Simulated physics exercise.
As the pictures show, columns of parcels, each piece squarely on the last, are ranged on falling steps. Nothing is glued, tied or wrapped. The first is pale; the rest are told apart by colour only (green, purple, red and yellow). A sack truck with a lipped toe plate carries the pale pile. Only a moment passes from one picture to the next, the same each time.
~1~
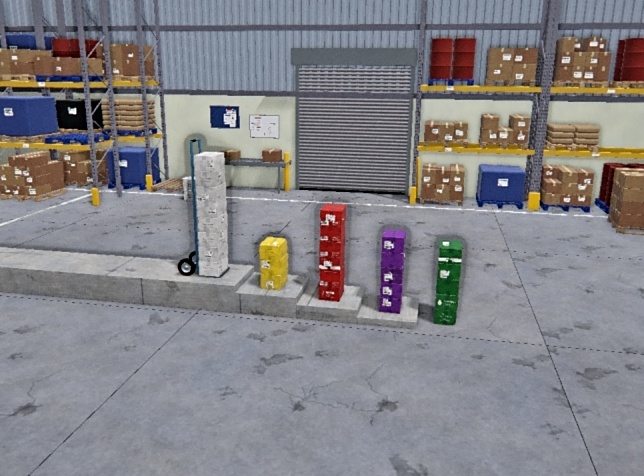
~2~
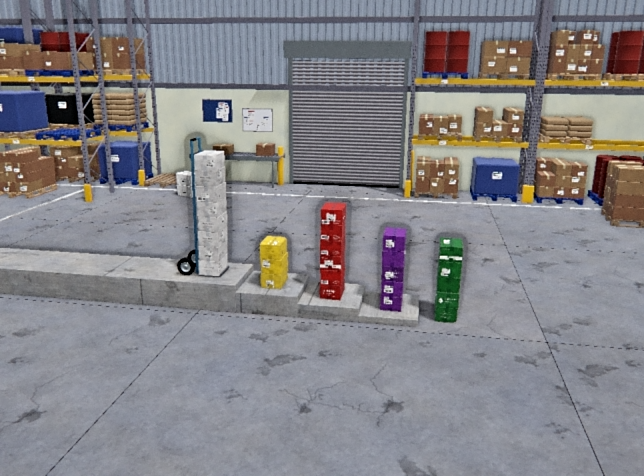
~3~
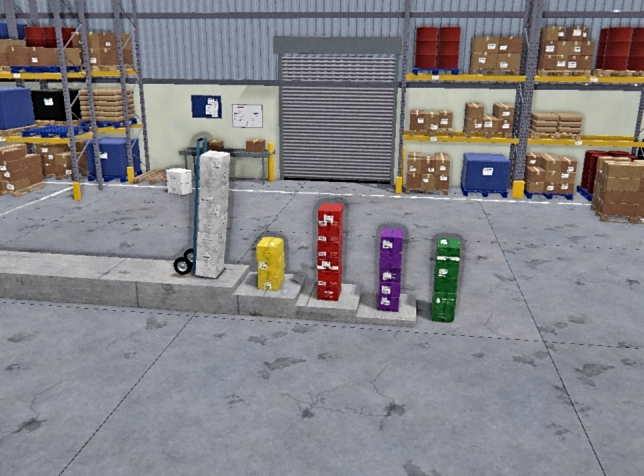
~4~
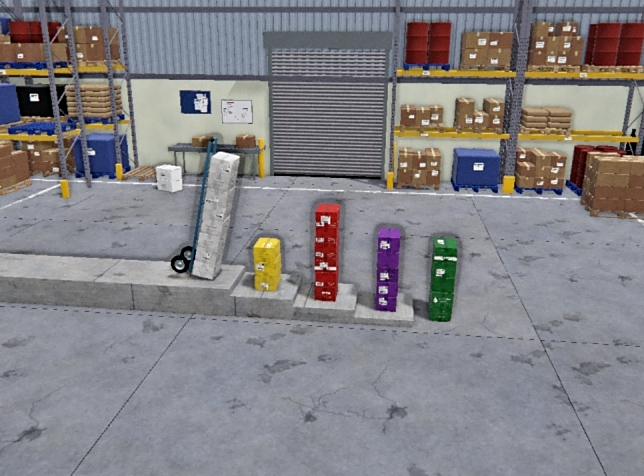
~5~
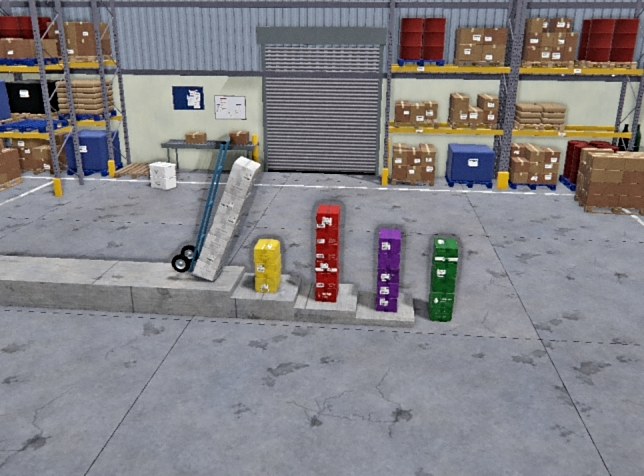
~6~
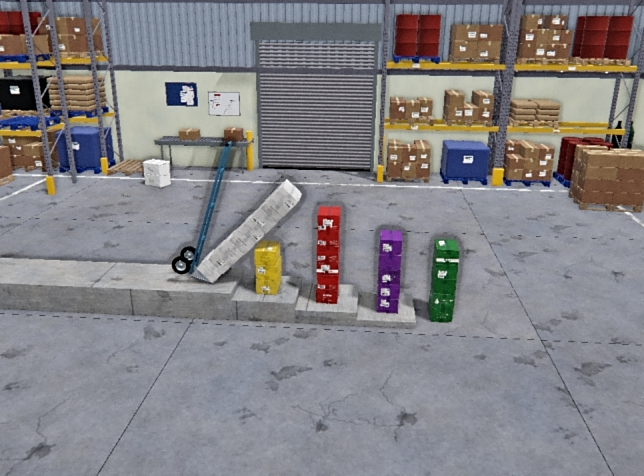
A tall pale stack on a sack truck leans steadily right, over the yellow stack.
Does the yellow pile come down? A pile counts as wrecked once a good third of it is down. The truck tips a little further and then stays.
It is left standing.
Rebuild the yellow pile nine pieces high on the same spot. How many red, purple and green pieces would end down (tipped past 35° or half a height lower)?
The counts are red 5, purple 5, green 4.
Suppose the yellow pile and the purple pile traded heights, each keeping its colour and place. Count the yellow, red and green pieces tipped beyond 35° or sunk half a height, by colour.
Down at the end: Yellow 4, red 4, green 4.
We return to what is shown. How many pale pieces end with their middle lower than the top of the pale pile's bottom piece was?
5 pale pieces.
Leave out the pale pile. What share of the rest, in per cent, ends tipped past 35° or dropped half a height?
About 5 per cent.
Just after the last frame, 8 of the pale pile down; none of the 3 yellow parcels down (0 of 19 in all colours); top yellow parcel moved a little.
A moment on, 8 of the pale pile down; none of the 3 yellow parcels down (0 of 19 in all colours); top yellow parcel moved a little; top red parcel tilted a little.
Further on, 8 of the pale pile down; none of the 3 yellow parcels down (1 of 19 in all colours); top yellow parcel moved half its height; top red parcel tilted well over, half its height lower.
Then, 8 of the pale pile down; none of the 3 yellow parcels down (1 of 19 in all colours); top yellow parcel moved a little; top purple parcel moved half its height.
When it is over, 8 of the pale pile down; none of the 3 yellow parcels down (1 of 19 in all colours); top yellow parcel moved a little; top red parcel tilted a little, some two heights lower. In pixels of the last frame, middles, top yellow parcel near (272, 254), top red parcel near (376, 243).
